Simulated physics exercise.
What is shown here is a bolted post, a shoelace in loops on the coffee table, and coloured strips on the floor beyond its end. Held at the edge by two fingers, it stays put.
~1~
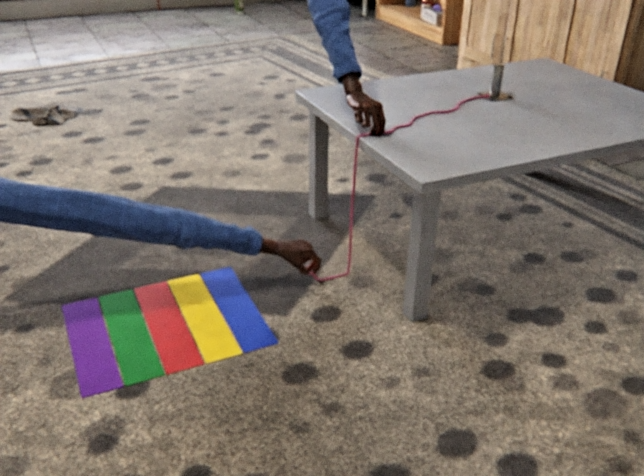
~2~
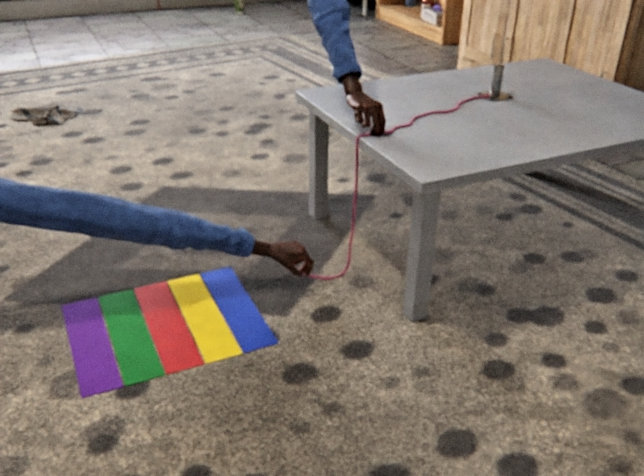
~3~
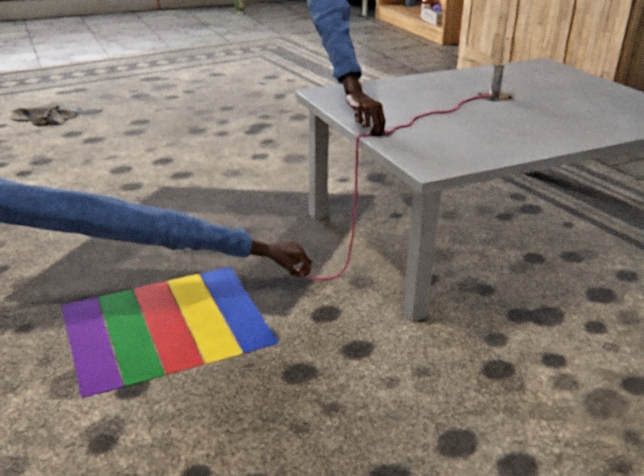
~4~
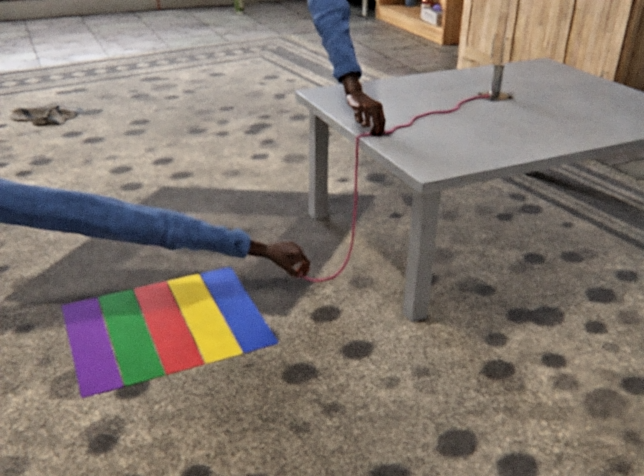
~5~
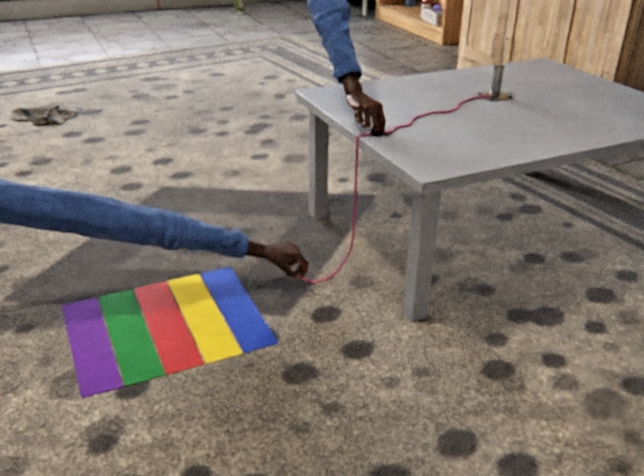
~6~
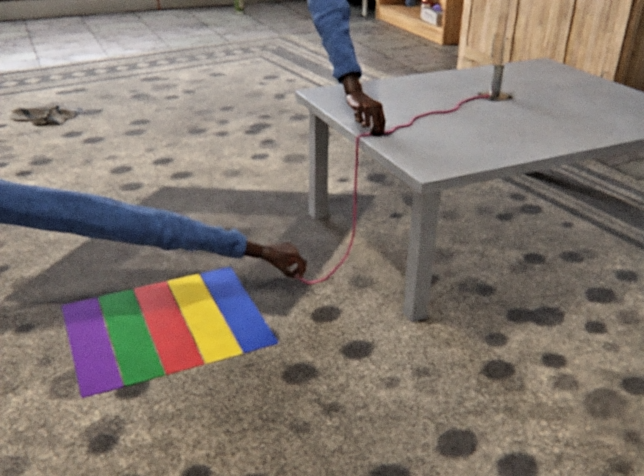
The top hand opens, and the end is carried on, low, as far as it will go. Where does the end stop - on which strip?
On the yellow strip.
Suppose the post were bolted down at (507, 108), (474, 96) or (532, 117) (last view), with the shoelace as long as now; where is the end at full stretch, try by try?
Respectively (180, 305), (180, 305) and (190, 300).
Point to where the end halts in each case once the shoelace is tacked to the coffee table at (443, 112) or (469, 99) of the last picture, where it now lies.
Roughly (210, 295) and (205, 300).
Soon after, end near (256, 286); short of the strips.
After that, end near (221, 294); over blue.
At the stop, end near (201, 299); over yellow. Over yellow.
